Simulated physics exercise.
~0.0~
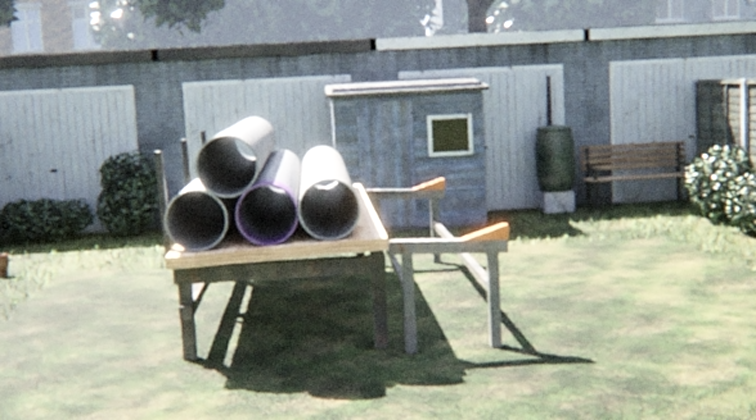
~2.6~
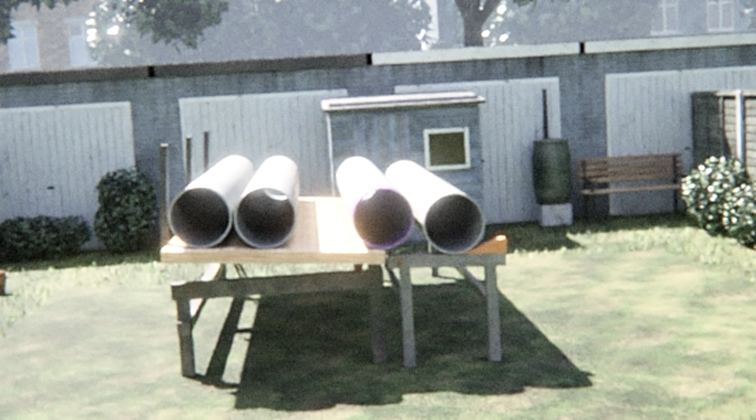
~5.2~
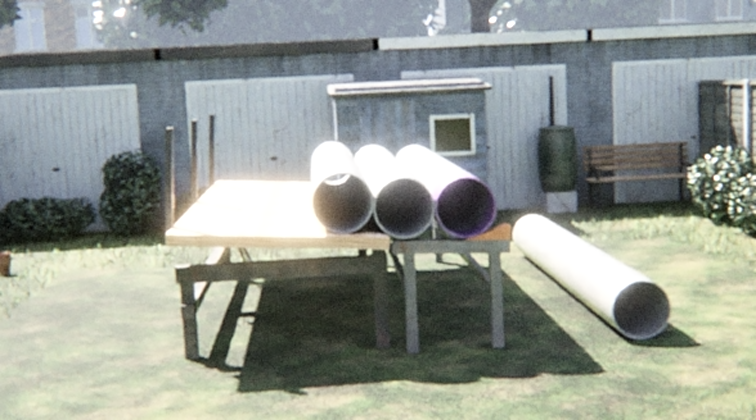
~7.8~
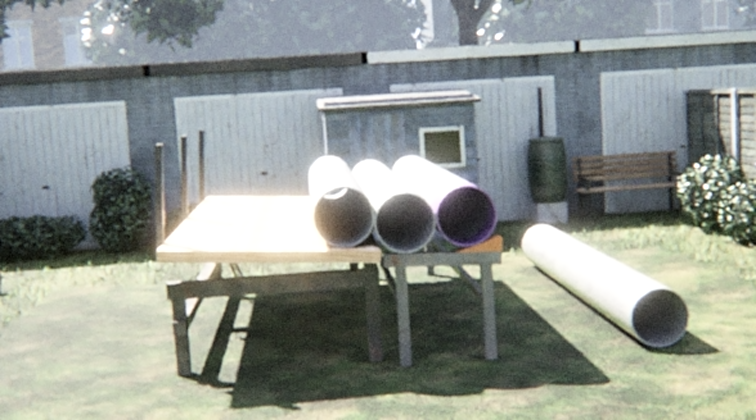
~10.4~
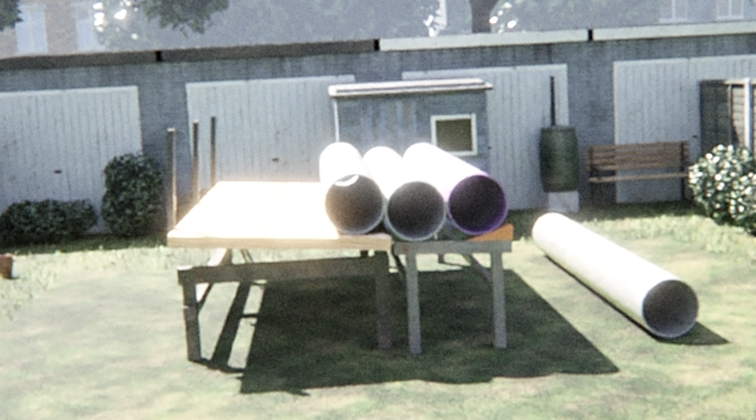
In a walled garden, four plastic pipes roll right off a tilting wooden deck, one dropping onto the grass, the purple staying on the rack.
